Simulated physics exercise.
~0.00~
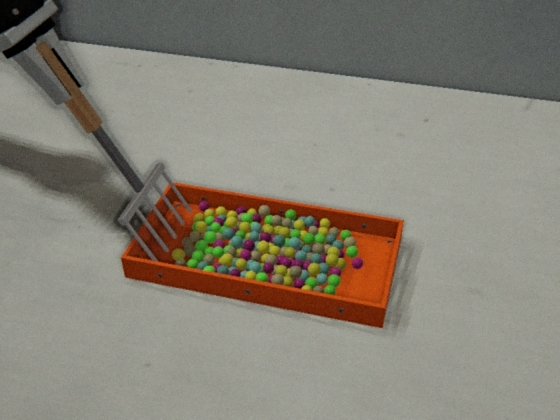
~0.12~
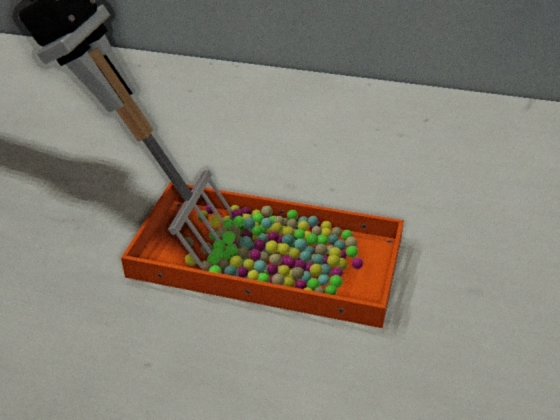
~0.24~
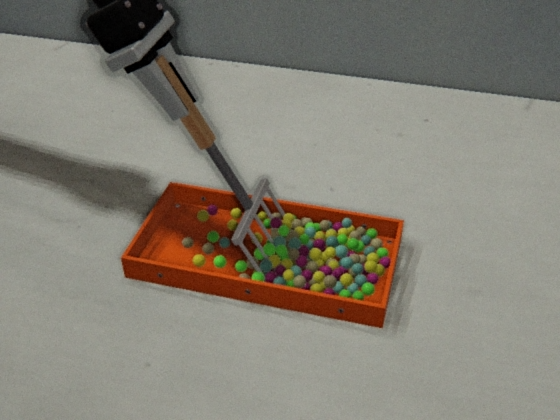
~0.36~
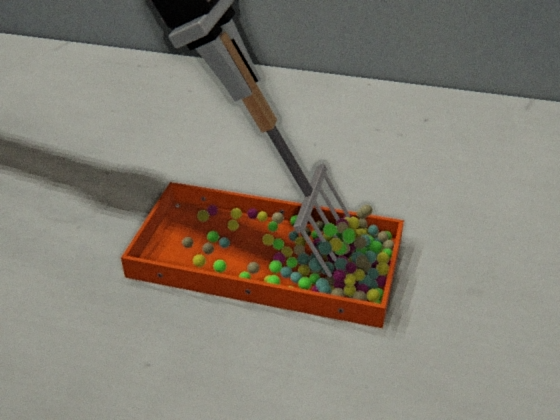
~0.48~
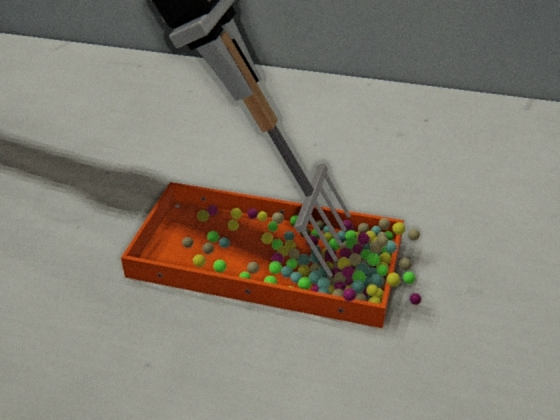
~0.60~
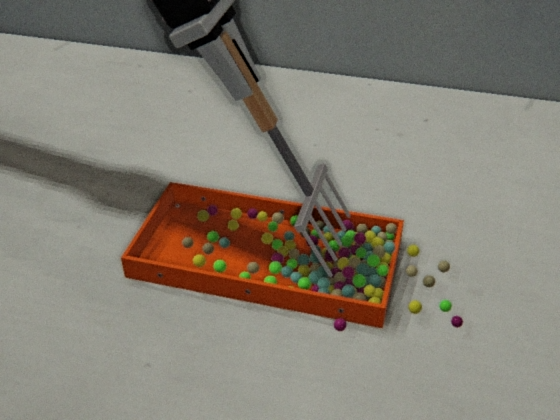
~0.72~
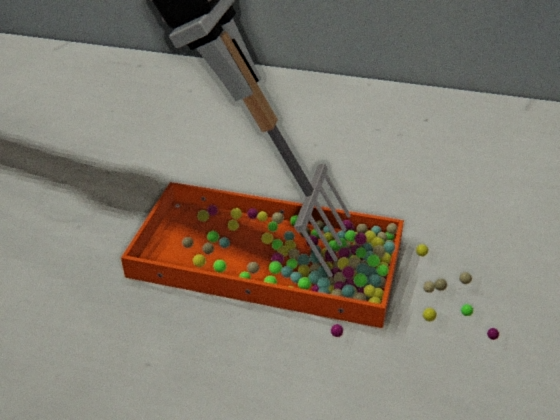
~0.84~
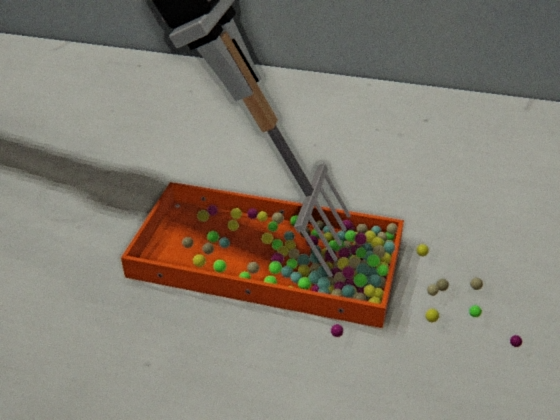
Robot arm dragging a rake rightward through colourful round sweets in an orange tray, heaping them at the end and spilling a few.
